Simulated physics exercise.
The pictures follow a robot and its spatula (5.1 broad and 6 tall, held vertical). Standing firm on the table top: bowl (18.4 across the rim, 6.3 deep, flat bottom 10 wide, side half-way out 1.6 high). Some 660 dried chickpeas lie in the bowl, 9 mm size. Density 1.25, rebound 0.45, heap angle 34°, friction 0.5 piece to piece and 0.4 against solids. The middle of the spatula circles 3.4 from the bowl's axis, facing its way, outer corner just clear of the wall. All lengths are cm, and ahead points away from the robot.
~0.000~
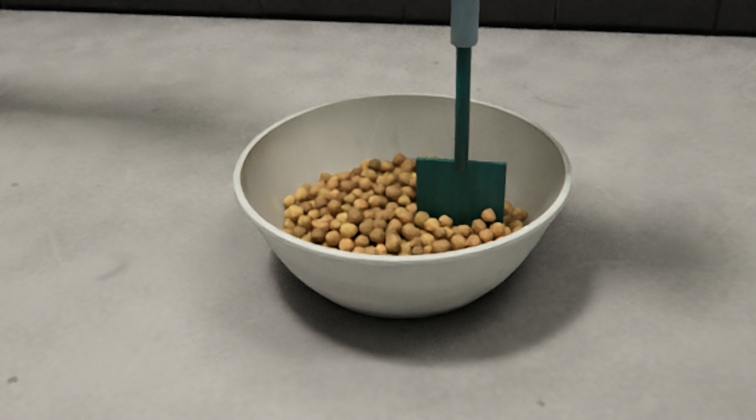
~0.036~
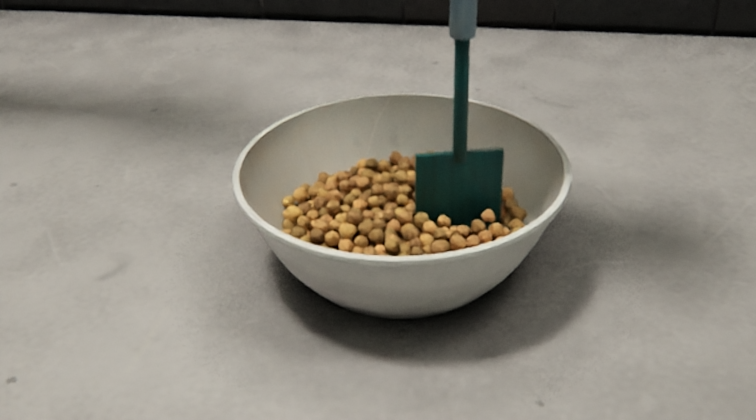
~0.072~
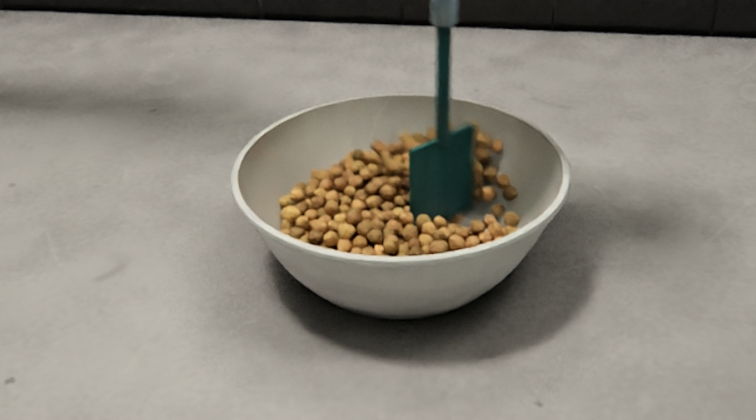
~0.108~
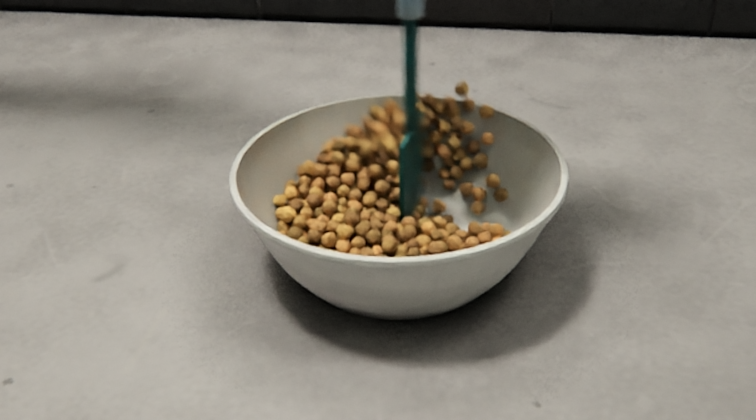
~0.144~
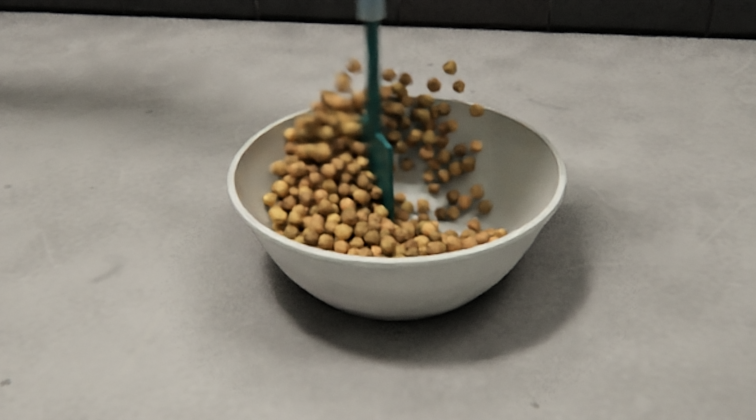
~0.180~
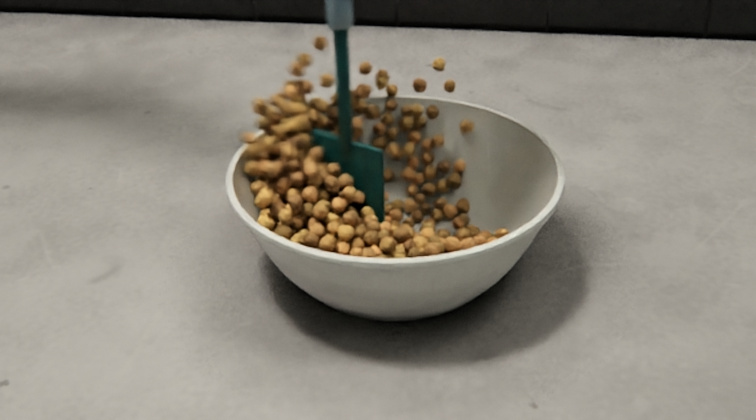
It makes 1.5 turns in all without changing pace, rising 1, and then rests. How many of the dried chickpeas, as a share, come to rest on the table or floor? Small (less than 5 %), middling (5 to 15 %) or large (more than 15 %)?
Share on the table or floor: Large (more than 15 %).
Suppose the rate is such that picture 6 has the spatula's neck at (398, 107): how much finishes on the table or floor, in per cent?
About 5 per cent.
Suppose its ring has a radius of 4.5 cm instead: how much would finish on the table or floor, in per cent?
In that case some 30 per cent.
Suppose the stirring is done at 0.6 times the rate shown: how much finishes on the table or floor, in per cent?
Some 0 per cent.
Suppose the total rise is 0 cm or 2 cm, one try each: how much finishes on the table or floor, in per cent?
Some 30 and 20 per cent.
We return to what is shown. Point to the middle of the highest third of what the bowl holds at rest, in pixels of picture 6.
Around (348, 213).
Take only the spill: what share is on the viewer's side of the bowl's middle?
Roughly 60 per cent.
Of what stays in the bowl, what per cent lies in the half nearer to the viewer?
Roughly 50 per cent.
By 0.33 s, 302° round, highest piece 9 above the table; 570 in the bowl, 37 on the table or floor, 48 in flight or on the tool.
By 0.48 s, 88° round, highest piece 8 above the table; 531 in the bowl, 107 on the table or floor, 17 in flight or on the tool.
By 0.76 s, 180° round, highest piece 6 above the table; 517 in the bowl, 138 on the table or floor.
By 1.46 s, 180° round, highest piece 5 above the table; 517 in the bowl, 138 on the table or floor.
Final count, 517 in the bowl, 138 on the table or floor. That is 21 % on the table or floor.
